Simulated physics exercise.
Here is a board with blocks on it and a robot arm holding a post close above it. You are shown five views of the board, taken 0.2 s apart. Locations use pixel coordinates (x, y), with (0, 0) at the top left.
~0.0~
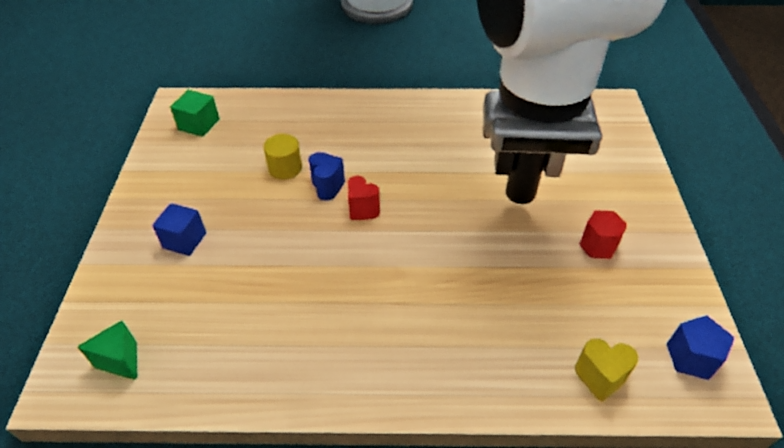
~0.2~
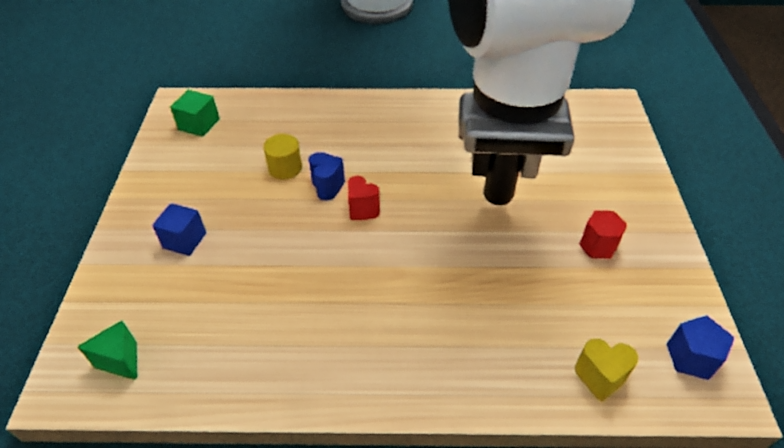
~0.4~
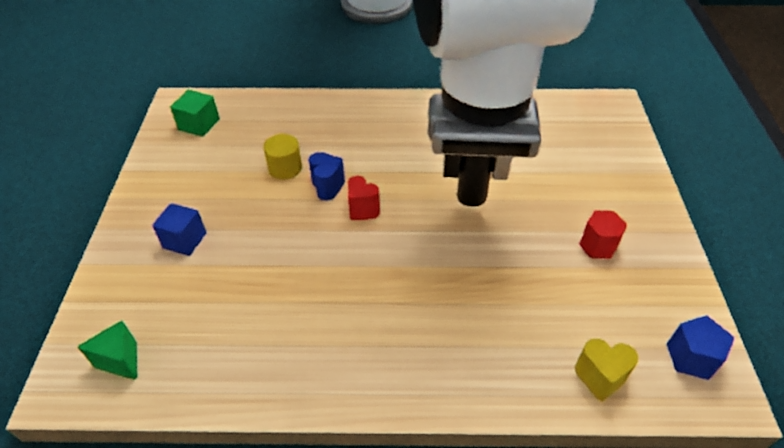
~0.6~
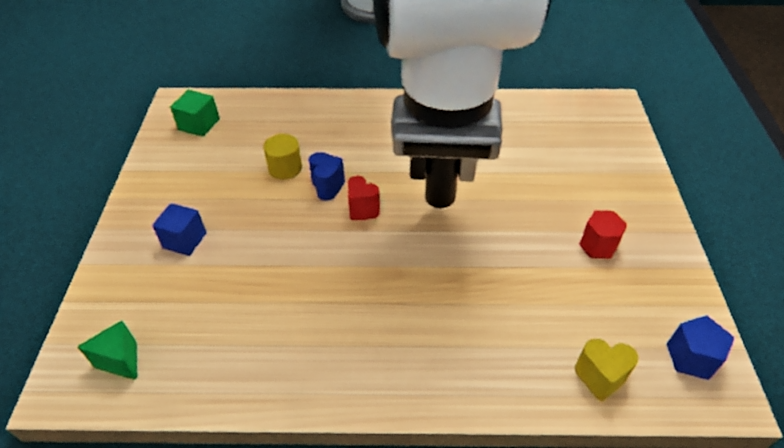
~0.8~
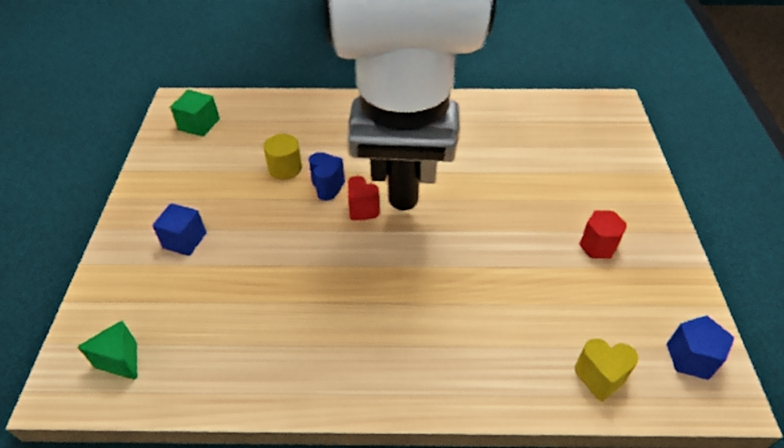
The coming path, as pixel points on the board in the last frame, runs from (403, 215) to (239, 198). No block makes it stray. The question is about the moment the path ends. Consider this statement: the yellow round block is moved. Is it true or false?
False.
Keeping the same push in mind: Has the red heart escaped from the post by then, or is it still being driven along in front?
At the end of the path, the post is still pushing the red heart ahead of it.
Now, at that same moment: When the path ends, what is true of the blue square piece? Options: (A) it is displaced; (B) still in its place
The correct letter is B.
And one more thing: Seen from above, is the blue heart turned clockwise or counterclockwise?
Viewed from above, clockwise.
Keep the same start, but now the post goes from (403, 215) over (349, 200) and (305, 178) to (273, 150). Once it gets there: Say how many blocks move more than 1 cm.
It should be three or more.
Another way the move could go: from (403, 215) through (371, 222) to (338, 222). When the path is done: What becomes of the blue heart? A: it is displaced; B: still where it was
My pick is A.
What follows on the original path. One third of the way, post (347, 194); blue heart (312, 160), turned 60° clockwise; red heart (312, 183).
Two thirds of the way, post (291, 189); blue heart (309, 160), turned 70° clockwise; red heart (255, 178).
At the end, post (235, 184); blue square piece still; yellow round block still; blue heart (309, 160), turned 70° clockwise; red heart (200, 173).
